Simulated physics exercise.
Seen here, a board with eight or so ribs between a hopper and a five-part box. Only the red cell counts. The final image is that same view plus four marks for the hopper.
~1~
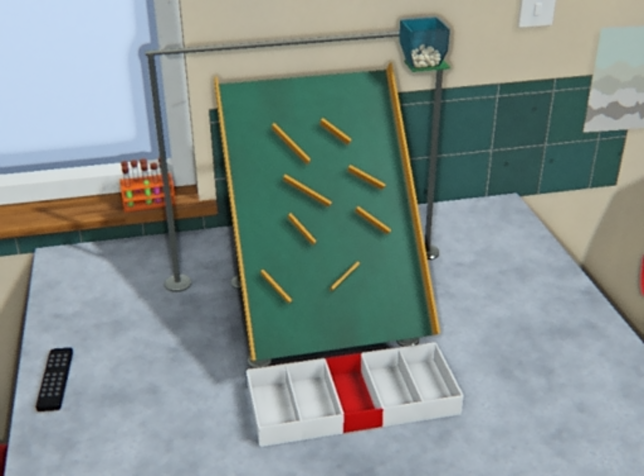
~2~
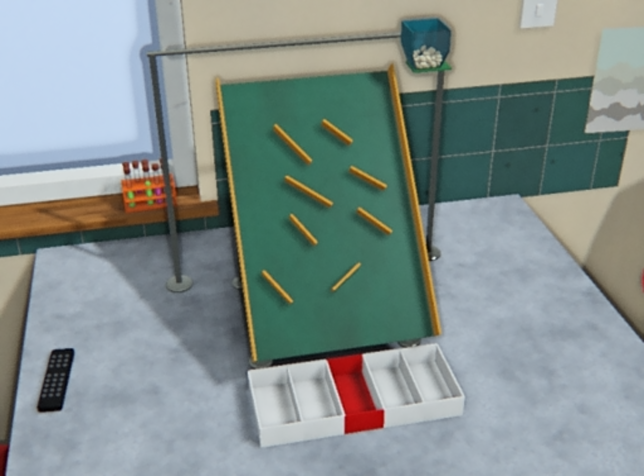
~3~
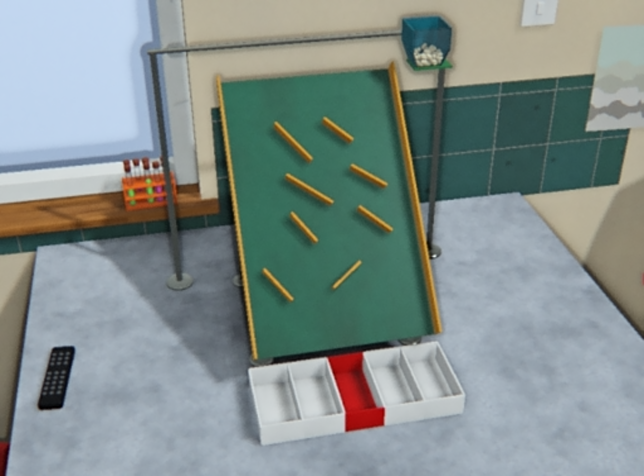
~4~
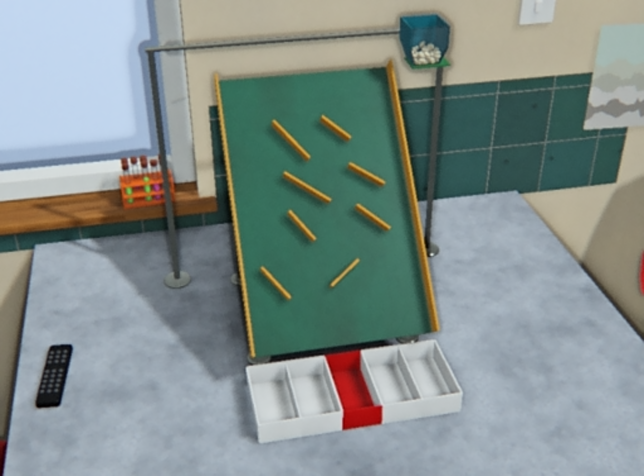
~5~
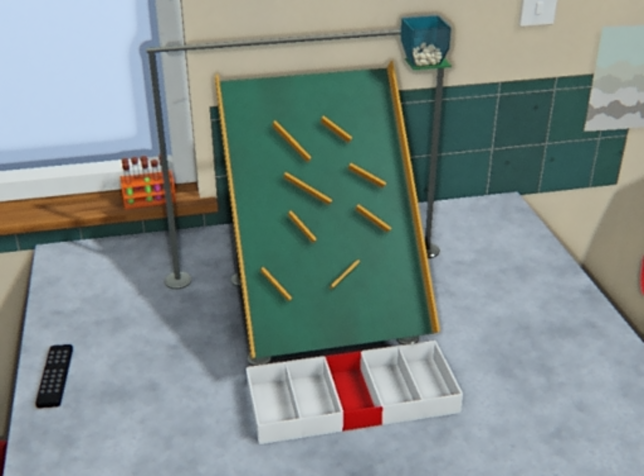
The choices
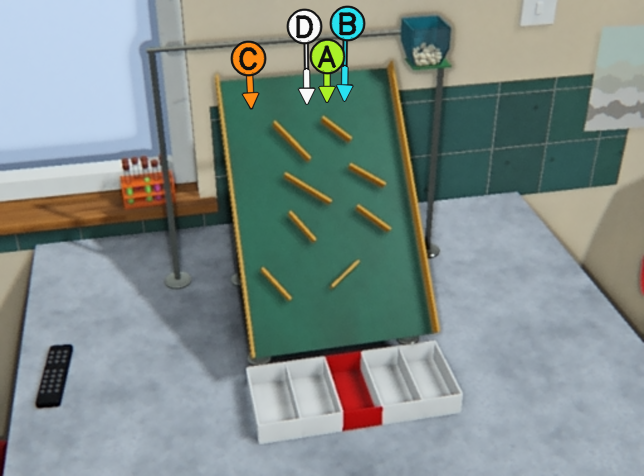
Nothing moves apart from a very slight shake of the camera, which looks down from above and in front at a grey tabletop near a window and green wall tiles. A sloping green board with eight orange-yellow ribs stands in the middle, a blue-green hopper of whitish beans hanging at its upper right. Below sits a white five-part box with a red middle cell, and a black remote lies at left, all staying still.
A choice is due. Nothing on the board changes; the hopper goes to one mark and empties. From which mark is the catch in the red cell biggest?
C.
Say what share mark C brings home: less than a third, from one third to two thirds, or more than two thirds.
Mark C gives from one third to two thirds.
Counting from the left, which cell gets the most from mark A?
The fifth from the left.
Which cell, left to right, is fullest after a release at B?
The fifth.
On the marked copy, mark A meets the board at (327, 96); mark B meets the board at (344, 94); mark C meets the board at (251, 102); mark D meets the board at (306, 98).
If A is chosen, none at all in the red cell, all but a few in other cells, a small share outside the box.
If B is chosen, none at all in the red cell, all but a few in other cells, a small share outside the box.
If C is chosen, close to a third in the red cell, close to half in other cells, a small share outside the box.
If D is chosen, none at all in the red cell, all but a few in other cells.
